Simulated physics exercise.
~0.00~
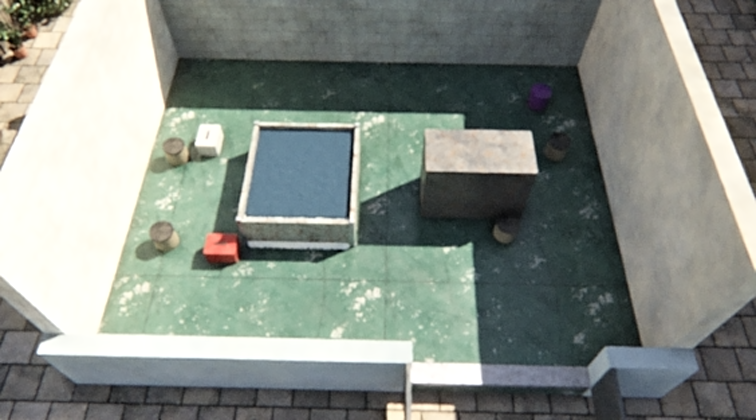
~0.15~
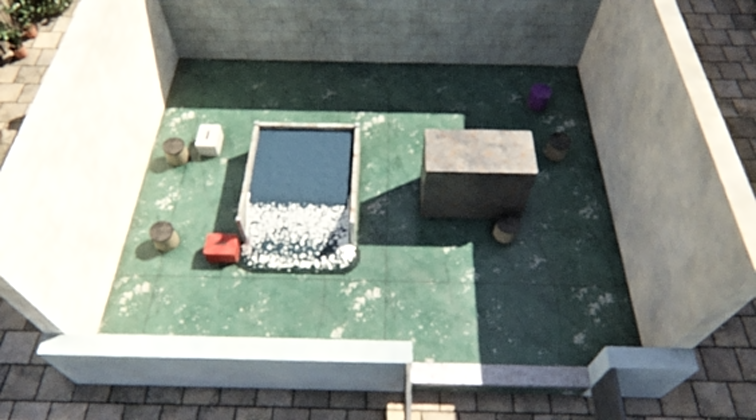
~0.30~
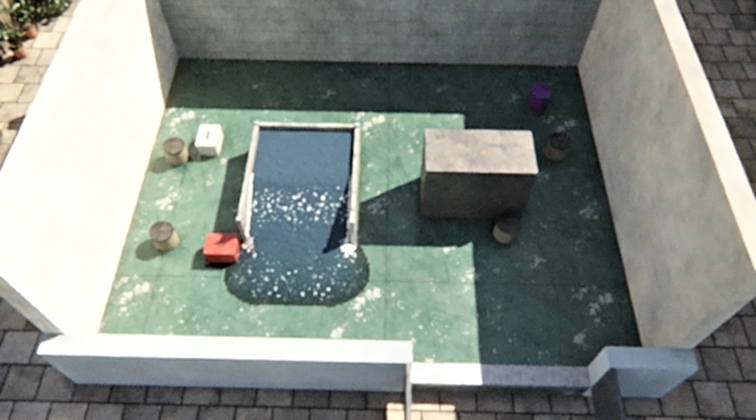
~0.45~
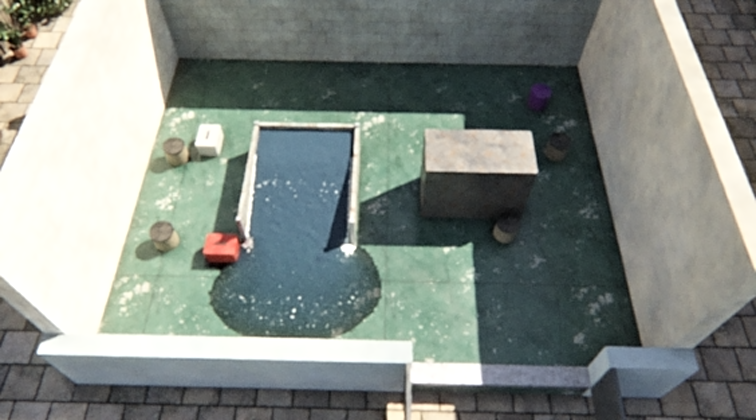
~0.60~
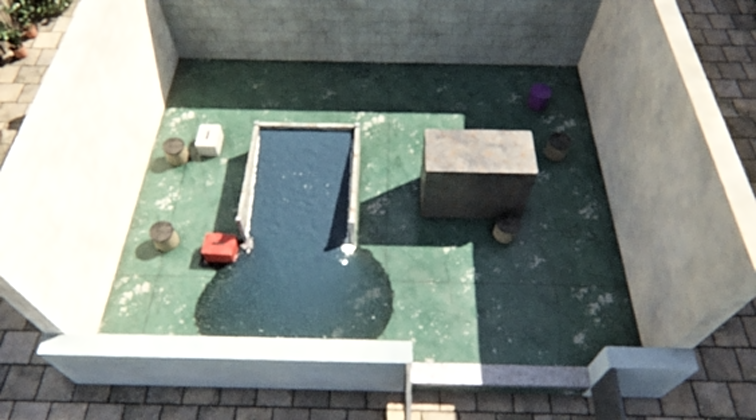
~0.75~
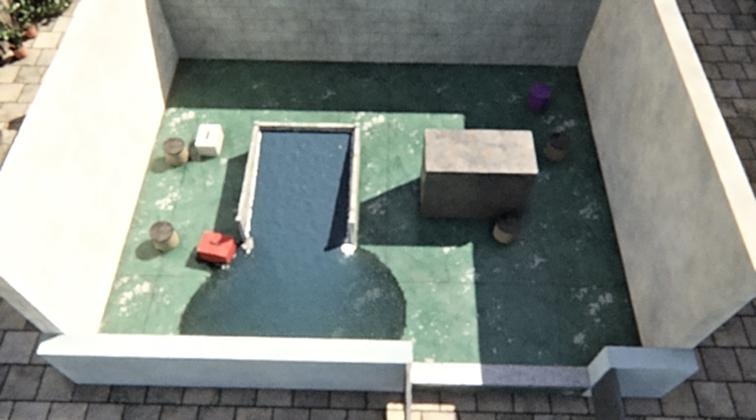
In a walled yard with a green floor, the near side of a raised water tank gives way and water pours out, spreading in a rounded pool toward the near wall, while a red tote beside it shifts slightly.
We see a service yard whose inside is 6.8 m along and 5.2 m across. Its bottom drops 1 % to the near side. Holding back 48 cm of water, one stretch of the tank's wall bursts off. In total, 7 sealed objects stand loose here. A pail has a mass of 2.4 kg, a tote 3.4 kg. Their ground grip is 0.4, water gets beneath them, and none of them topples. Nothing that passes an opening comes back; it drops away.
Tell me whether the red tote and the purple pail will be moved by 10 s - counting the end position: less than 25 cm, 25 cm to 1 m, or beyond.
First the red tote: It ends up somewhat displaced; then the purple pail: It stays about where it started.
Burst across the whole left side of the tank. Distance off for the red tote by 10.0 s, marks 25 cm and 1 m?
Afterwards the red tote is carried a long way.
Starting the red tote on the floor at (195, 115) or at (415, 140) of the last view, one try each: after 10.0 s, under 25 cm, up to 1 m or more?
Outcomes in order: It is taken a long way; it sits still.
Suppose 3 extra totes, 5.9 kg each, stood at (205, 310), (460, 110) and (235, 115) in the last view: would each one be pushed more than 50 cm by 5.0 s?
One by one: Beyond the mark, below the mark, below the mark.
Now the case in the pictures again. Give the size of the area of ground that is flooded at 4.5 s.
Wet area: Approx. 22 m2.
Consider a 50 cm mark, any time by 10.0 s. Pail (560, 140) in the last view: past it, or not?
Below the mark.
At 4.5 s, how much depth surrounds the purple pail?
Somewhere close to 0 cm.
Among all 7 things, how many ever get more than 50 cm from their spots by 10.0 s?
That comes to 5.
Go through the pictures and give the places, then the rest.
In the first frame, the red tote at (221, 244) rests on the ground; the purple pail at (541, 91), on the bottom; water covers 2.2 m2; 0 of 7 have shifted.
In the second frame, the red tote at (221, 244), on the bottom; the purple pail at (541, 91) rests on the ground; water covers 2.9 m2; 0 of 7 have shifted.
In the third frame, the red tote at (221, 244), on the bottom; the purple pail at (541, 91), on the bottom; water covers 3.7 m2; 0 of 7 have shifted.
In the fourth frame, the red tote at (220, 244) rests on the ground; the purple pail at (541, 91) rests on the ground; 4.7 m2 under water; 0 of 7 have shifted.
In the fifth frame, the red tote at (219, 244), on the bottom; the purple pail at (541, 91) rests on the ground; water covers 5.6 m2; 0 of 7 have shifted.
In the sixth frame, the red tote at (215, 243) rests on the ground, 7 cm from its start; the purple pail at (541, 91), on the bottom; 6.1 m2 under water; 1 of 7 have shifted.
After 2.0 s the red tote is near (210, 244), 0.1 m from its start, aground; the purple pail is near (541, 91), 0.0 m from its start, aground; 0 of 7 are out; 0 afloat.
After 4.5 s the red tote is near (221, 239), 0.1 m from its start, aground; the purple pail is near (541, 91), 0.0 m from its start, aground; 0 of 7 are out; 0 afloat.
After 7.0 s the red tote is near (234, 248), 0.2 m from its start, afloat; the purple pail is near (541, 91), 0.0 m from its start, aground; 0 of 7 are out; 3 afloat.
After 10.0 s the red tote is near (244, 284), 0.7 m from its start, afloat; the purple pail is near (541, 91), 0.0 m from its start, aground; 0 of 7 are out; 2 afloat.
